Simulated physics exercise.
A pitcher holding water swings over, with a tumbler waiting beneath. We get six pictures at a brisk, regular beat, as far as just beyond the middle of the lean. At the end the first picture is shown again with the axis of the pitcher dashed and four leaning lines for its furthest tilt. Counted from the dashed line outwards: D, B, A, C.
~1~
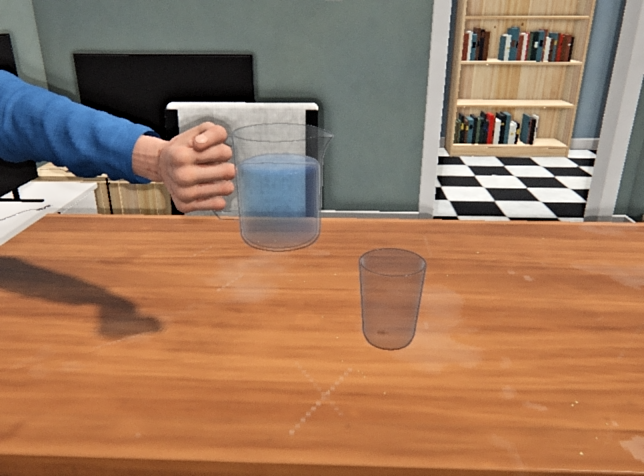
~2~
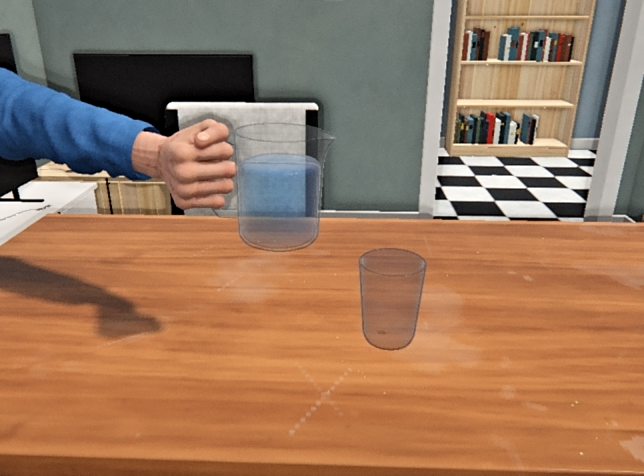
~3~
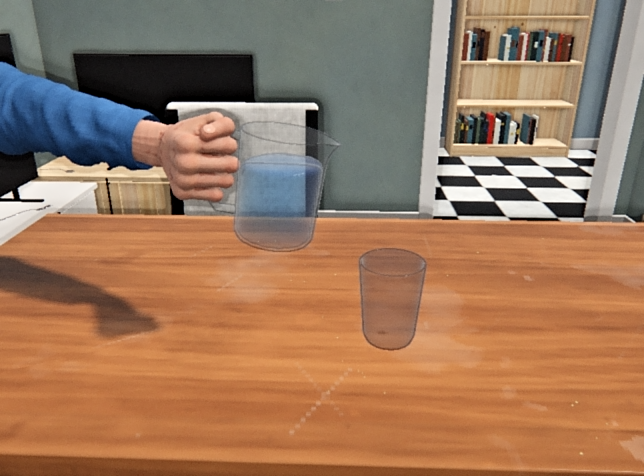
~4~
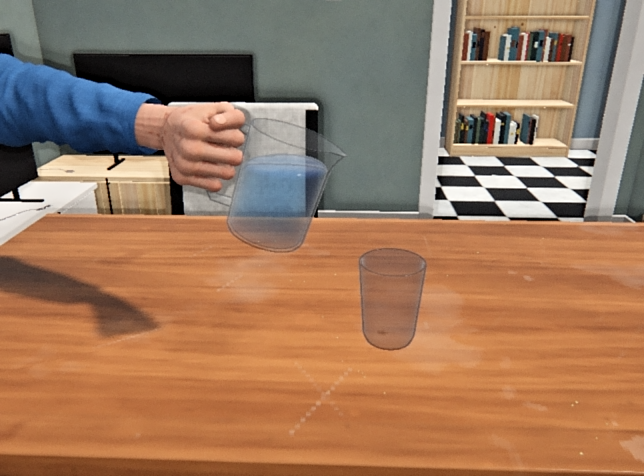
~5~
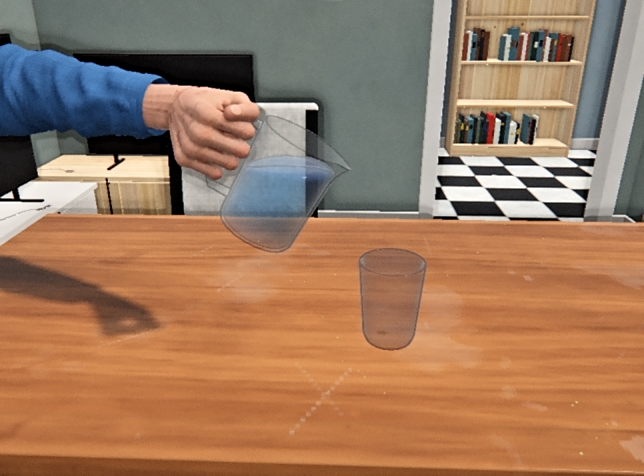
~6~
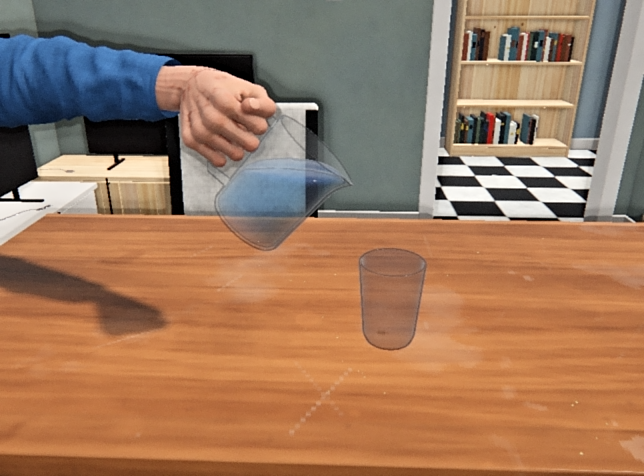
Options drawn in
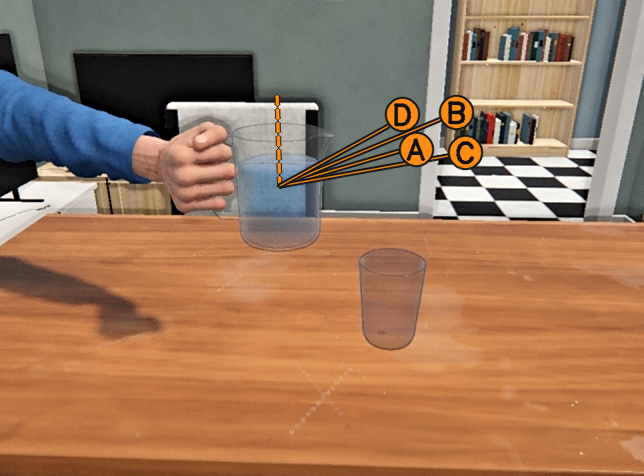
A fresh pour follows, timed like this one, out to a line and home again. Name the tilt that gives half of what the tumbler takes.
B beats the others.
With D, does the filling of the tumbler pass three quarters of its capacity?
No.
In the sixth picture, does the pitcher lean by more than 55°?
No, it does not.
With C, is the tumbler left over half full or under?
Over half.
In orange, A at (398, 151); B at (440, 119); C at (448, 155); D at (388, 125).
Choosing A, the tumbler ends with about 68 % of what it can hold.
Choosing B, the tumbler ends with about 51 % of what it can hold.
Choosing C, the tumbler ends with about 81 % of what it can hold; 3 % of the water is spilt.
Choosing D, the tumbler ends with about 35 % of what it can hold.
